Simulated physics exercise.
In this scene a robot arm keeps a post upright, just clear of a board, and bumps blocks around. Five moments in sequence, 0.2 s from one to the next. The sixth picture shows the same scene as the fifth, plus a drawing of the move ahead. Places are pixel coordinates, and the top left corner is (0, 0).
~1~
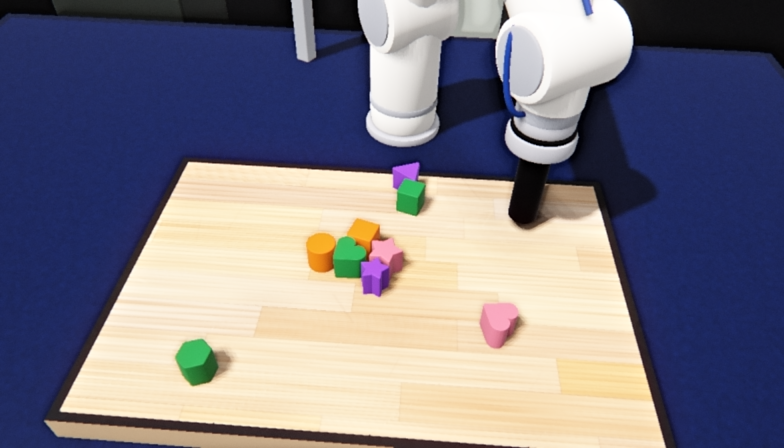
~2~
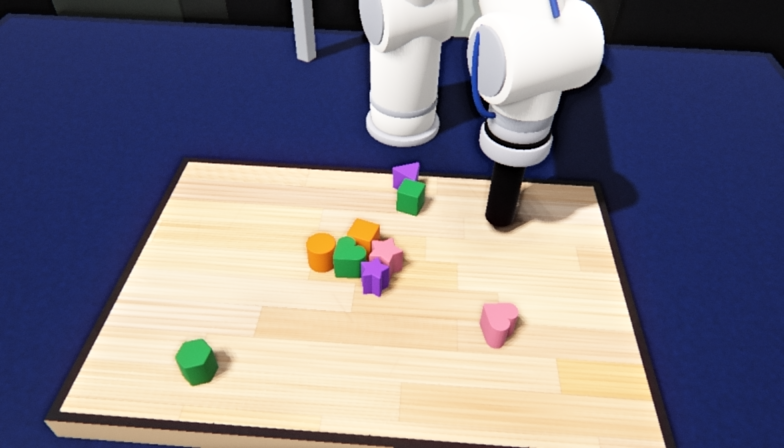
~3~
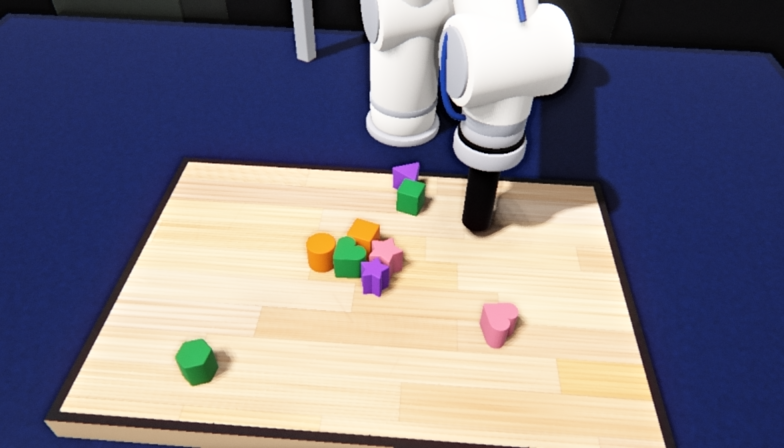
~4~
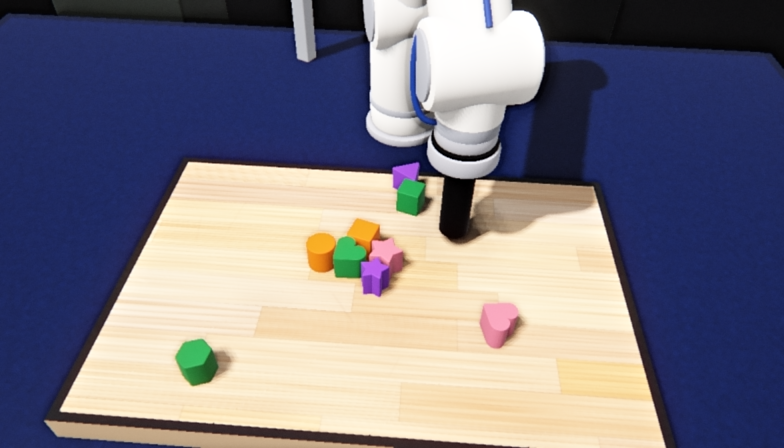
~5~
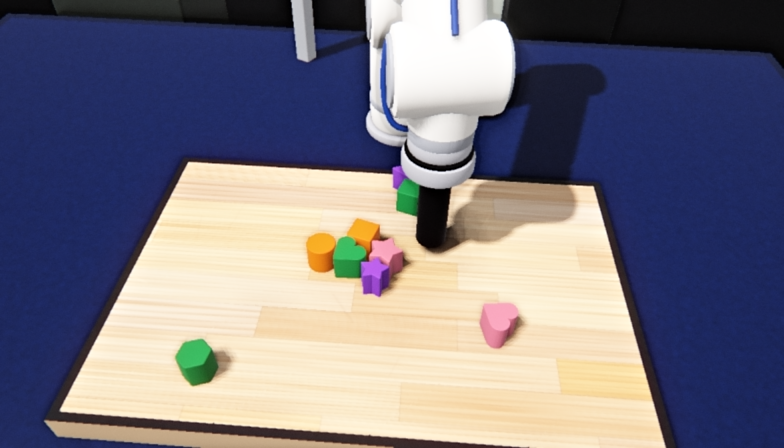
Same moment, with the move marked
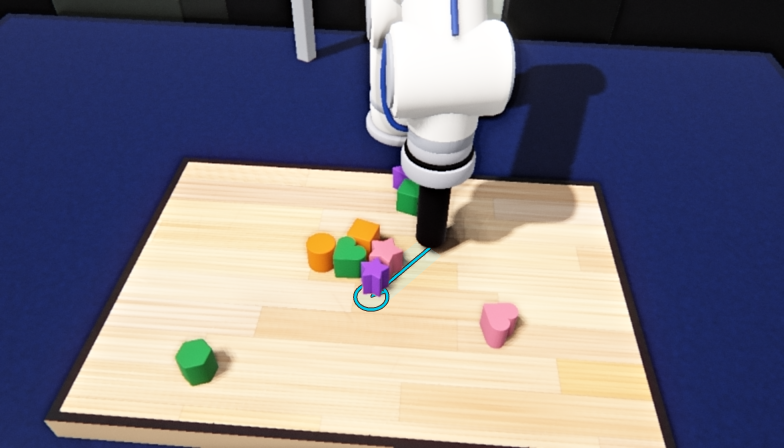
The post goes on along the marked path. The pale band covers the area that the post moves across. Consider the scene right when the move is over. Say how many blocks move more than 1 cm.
I'm going with three or more.
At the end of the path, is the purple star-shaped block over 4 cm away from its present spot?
I expect so.
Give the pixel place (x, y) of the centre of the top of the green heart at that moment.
Somewhere near (330, 257).
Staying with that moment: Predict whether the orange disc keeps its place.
When the path is over, the orange disc has left its spot.
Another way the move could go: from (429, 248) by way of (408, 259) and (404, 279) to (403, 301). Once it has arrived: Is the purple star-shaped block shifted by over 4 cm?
The answer is no.
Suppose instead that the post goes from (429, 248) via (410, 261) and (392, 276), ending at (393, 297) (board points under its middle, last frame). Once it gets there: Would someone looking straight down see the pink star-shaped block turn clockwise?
Yes
The line goes in a line from (429, 248) to (371, 297).
On the path given first. One third of the way, post at (412, 253); nothing pushed yet.
Two thirds of the way, post at (391, 270); orange disc at (315, 240); green heart at (340, 251), turned 40° clockwise; purple star-shaped block at (353, 284), turned 15° anticlockwise; pink star-shaped block at (363, 264), turned 20° clockwise.
At the end, post at (371, 286); orange disc at (313, 237); green heart at (330, 257), turned 80° clockwise; purple star-shaped block at (332, 299), turned 45° anticlockwise; pink star-shaped block at (341, 278), turned 30° clockwise.
